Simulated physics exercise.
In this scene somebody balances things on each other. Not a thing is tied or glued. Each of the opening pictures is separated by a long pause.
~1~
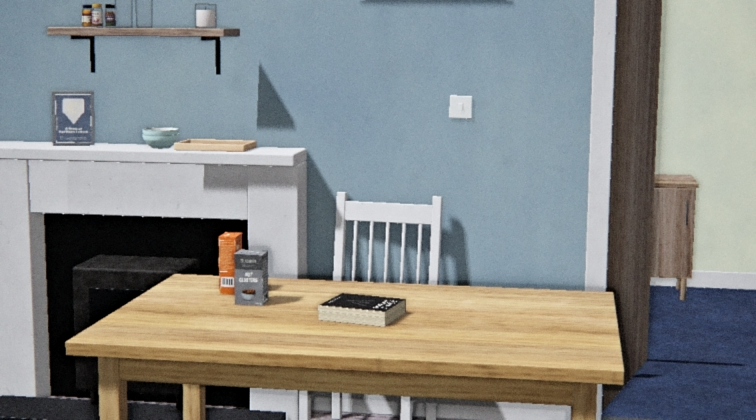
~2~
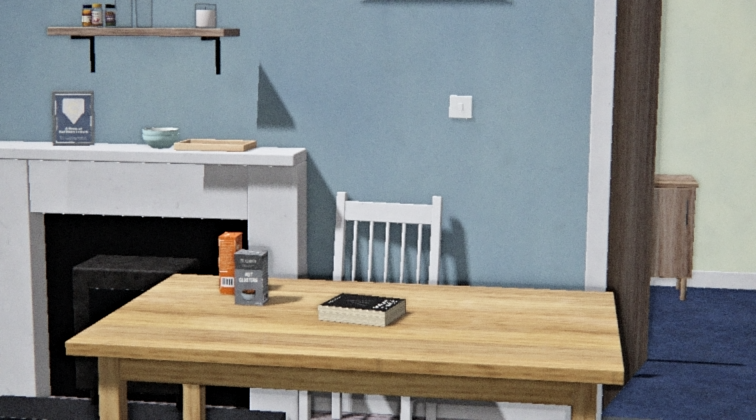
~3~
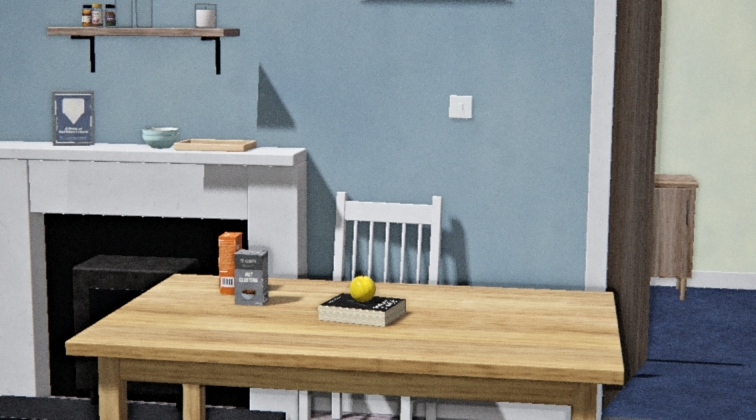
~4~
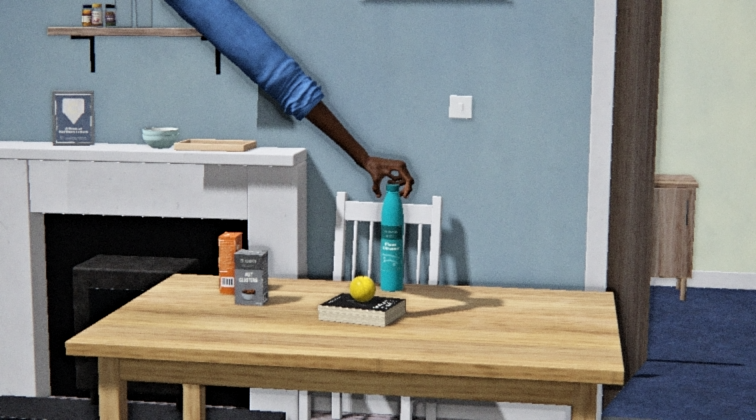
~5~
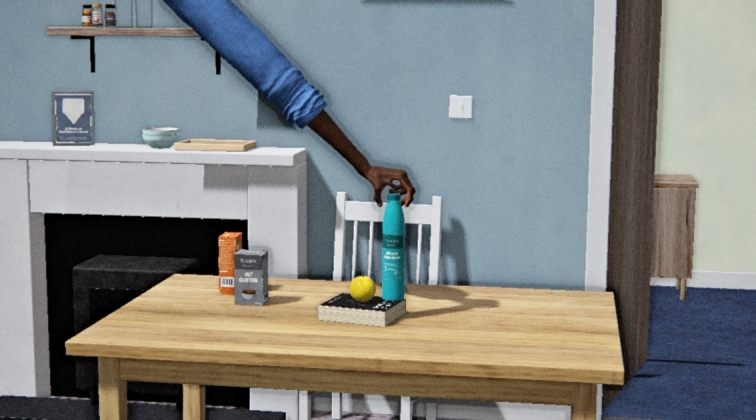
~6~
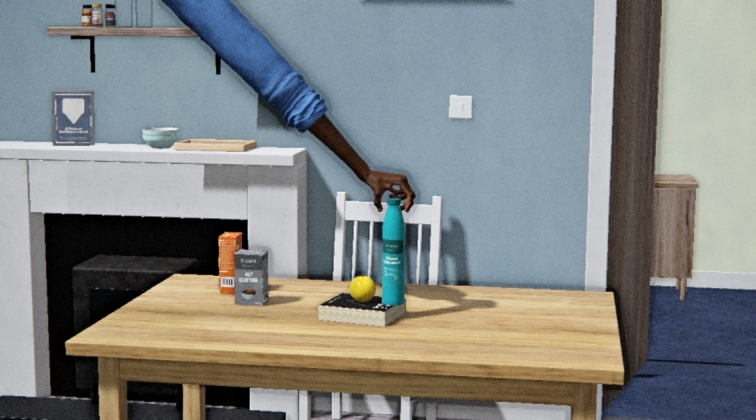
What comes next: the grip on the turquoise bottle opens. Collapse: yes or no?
Collapse: No.
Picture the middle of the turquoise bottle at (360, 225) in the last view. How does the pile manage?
Topples.
Then, 0.30 s past the last view, nothing moves.
Then, 0.70 s past the last view, turquoise bottle resting near (394, 252).
Finally, all 5 still in place. Final places as the last picture's camera would see them, turquoise bottle near (394, 252). The pile holds.
